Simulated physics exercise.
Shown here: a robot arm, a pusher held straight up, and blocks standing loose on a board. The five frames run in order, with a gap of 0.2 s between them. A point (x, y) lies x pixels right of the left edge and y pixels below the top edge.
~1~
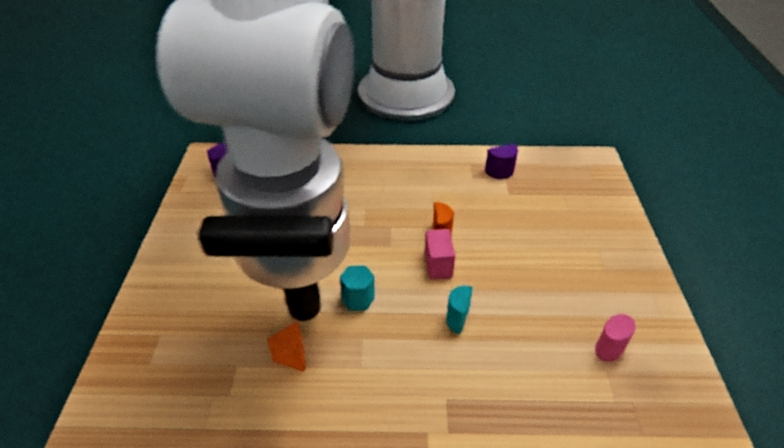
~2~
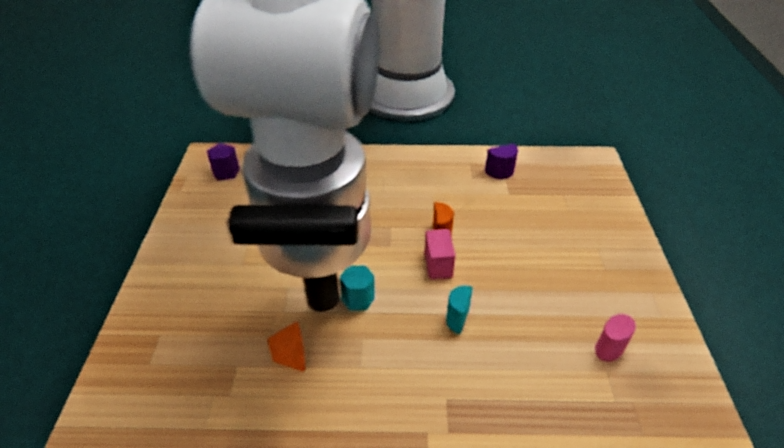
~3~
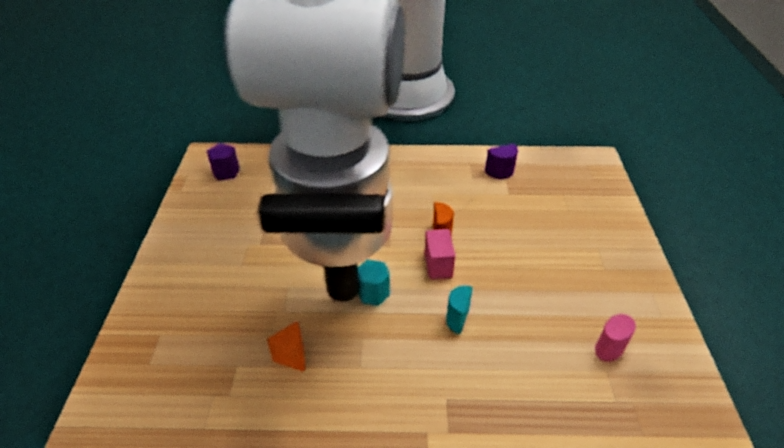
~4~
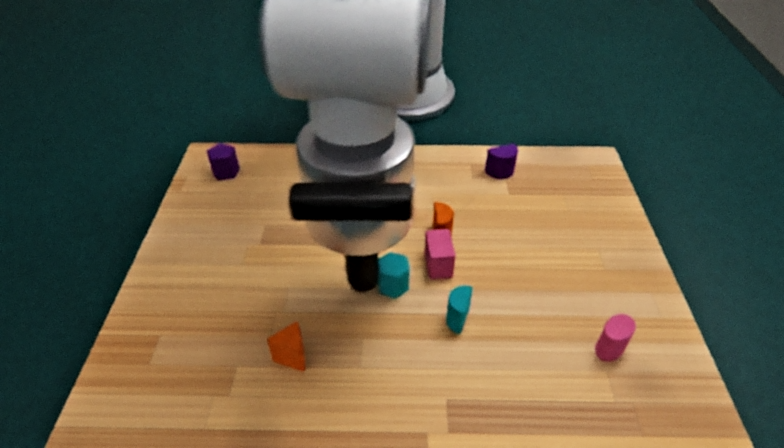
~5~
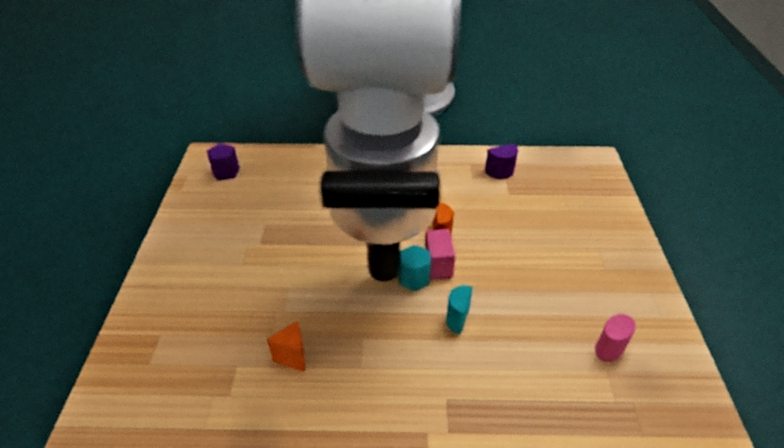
A robot arm's black pusher moves right and pushes a turquoise six-sided block toward a pink block.
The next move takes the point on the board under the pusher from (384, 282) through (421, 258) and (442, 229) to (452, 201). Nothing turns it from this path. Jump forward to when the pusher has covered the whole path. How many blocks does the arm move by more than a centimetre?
The count is three or more.
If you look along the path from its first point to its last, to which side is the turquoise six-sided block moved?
Right-hand side.
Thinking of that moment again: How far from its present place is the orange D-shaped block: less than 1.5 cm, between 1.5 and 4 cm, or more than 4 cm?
The answer here is over 4 cm.
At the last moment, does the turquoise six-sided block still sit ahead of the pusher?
Short answer: No.
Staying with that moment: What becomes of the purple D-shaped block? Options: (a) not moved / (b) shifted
(a)
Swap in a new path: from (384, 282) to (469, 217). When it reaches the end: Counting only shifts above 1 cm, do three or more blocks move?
Yes, that is how it ends up.
The first path, step by step. One third of the way, pusher (423, 246); turquoise six-sided block (442, 256), turned 15° clockwise; pink rectangular block (460, 239), turned 35° anticlockwise.
Two thirds of the way, pusher (443, 218); turquoise six-sided block (442, 256), turned 15° clockwise; pink rectangular block (467, 237); orange D-shaped block (459, 196), turned 60° anticlockwise.
At the end, pusher (454, 190); turquoise six-sided block (442, 256), turned 15° clockwise; pink rectangular block (467, 237); orange D-shaped block (476, 179); turquoise D-shaped block still; purple D-shaped block still.
